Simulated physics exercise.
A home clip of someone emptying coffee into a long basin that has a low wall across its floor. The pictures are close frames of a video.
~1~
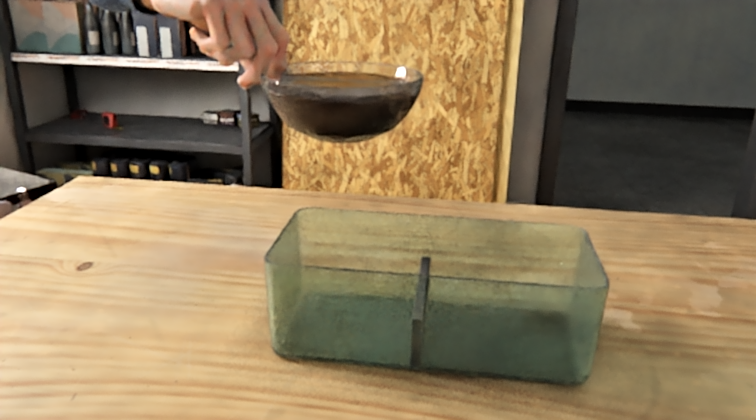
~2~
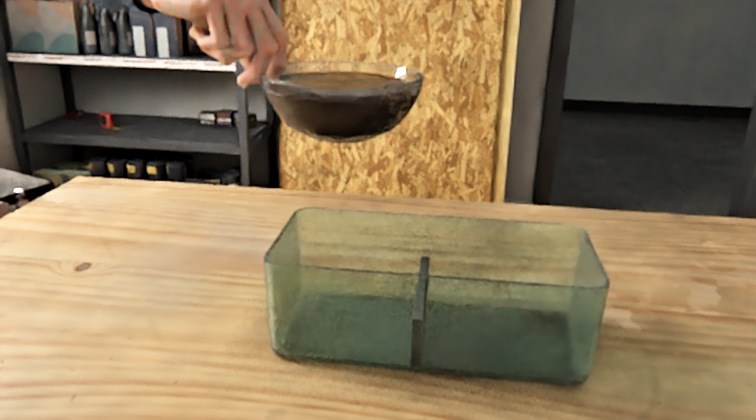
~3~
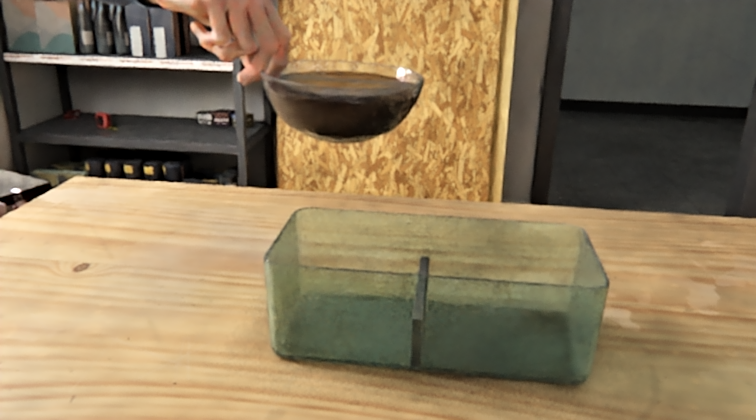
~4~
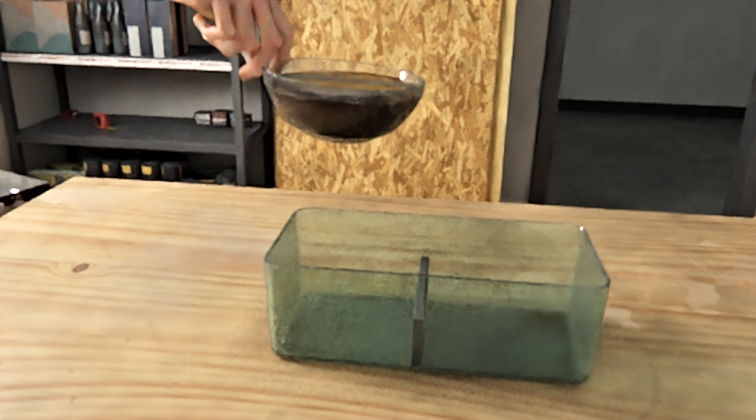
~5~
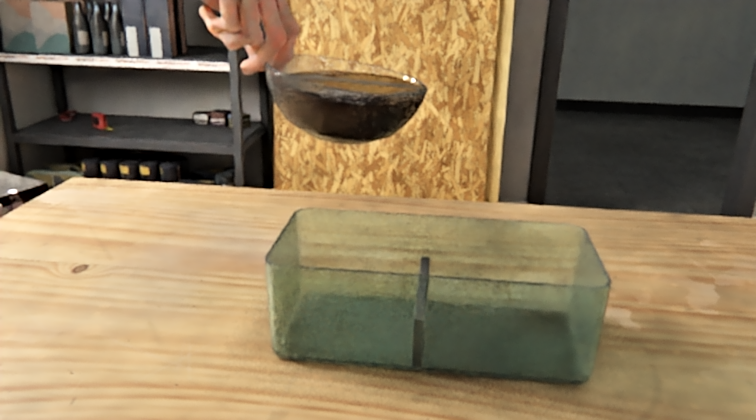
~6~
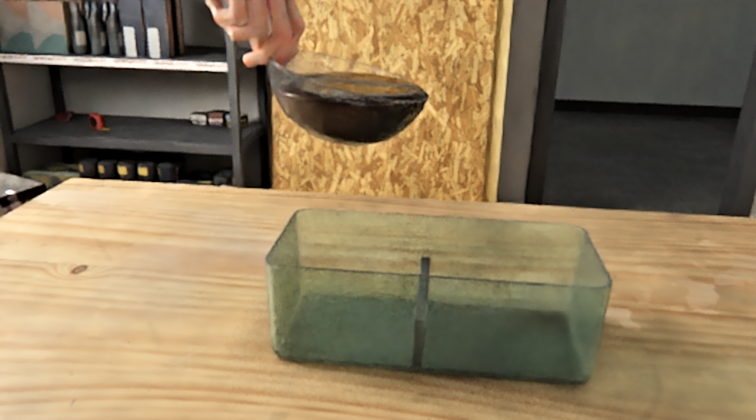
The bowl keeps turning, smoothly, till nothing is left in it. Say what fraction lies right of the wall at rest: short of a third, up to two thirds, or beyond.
It comes to over two thirds.
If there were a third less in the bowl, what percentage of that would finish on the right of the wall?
Close to 85 per cent.
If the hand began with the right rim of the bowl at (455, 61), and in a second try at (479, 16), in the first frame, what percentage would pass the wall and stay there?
About 95 and 95 per cent.
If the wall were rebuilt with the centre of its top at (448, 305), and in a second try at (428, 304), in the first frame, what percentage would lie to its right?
About 75 and 85 per cent.
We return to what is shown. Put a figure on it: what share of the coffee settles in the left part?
Roughly 10 in a hundred.
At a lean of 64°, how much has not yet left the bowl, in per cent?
Close to 30 per cent.
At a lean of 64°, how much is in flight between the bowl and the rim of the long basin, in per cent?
Some 35 per cent.
A moment on, the tilt is 64° and 29 per cent is still to pour, 1 is left of the wall and 33 right of it.
Next, the tilt is 96° and 0 per cent is still to pour, 7 is left of the wall and 90 right of it.
Then the tilt is 103° and 0 per cent is still to pour, 9 is left of the wall and 90 right of it.
Later the tilt is 103° and 0 per cent is still to pour, 9 is left of the wall and 90 right of it.
At rest 9 per cent lies left of the wall, 90 right of it and 1 outside.
